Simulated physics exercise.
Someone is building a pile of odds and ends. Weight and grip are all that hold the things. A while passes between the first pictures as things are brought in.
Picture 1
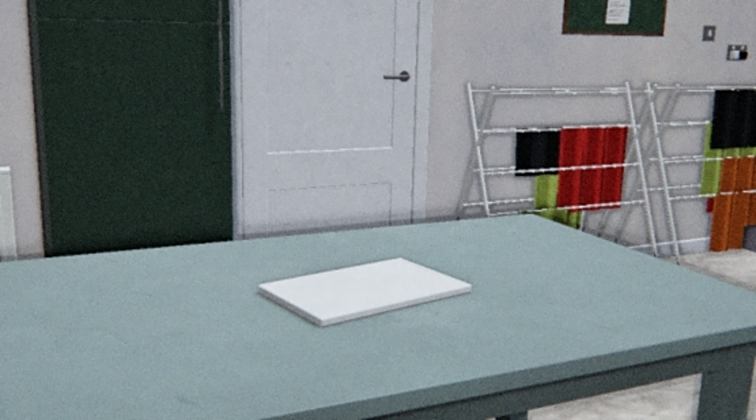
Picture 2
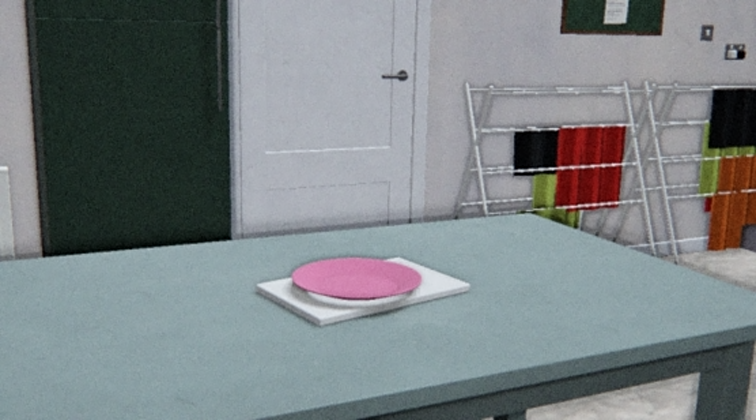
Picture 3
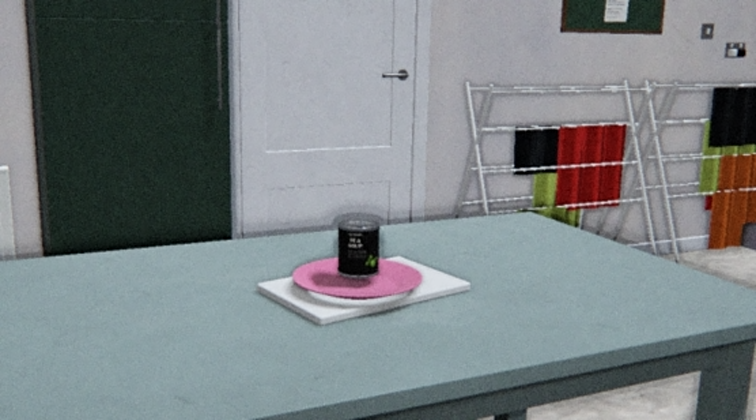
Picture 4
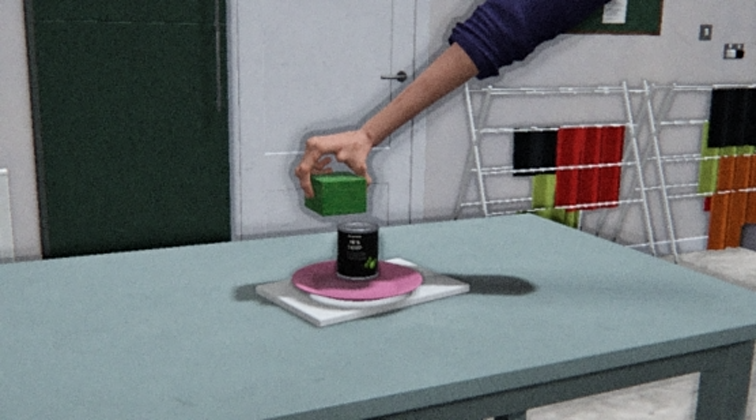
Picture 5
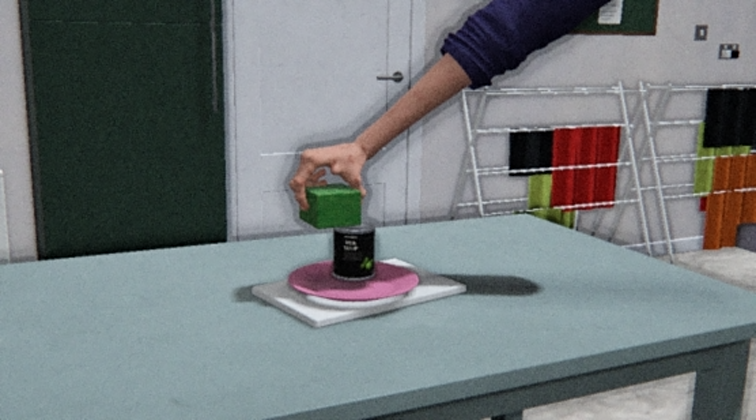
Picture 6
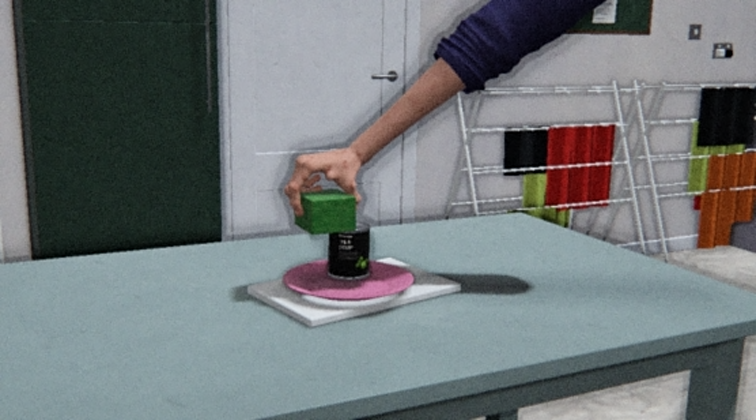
In a plain room with a dark green door, a white door and drying racks, a grey-green table is seen from slightly above. A white tray lies on it, then a pink plate and a black pot appear stacked on top. From the upper right, a purple-sleeved arm lowers a green block onto the pot's left side, while the view shifts slightly.
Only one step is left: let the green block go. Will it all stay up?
It is going to shed something.
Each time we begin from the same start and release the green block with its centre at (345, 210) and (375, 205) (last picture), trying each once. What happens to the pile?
Stays standing, then topples over.
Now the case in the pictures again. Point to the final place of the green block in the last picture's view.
About (317, 256).
Then, 0.40 s on from there, green block now fallen.
Then, 1.30 s on from there, nothing new.
In the end, fallen, green block; the other 3 unmoved. At the end, from the last picture's camera, green block near (317, 256). The pile gives way.
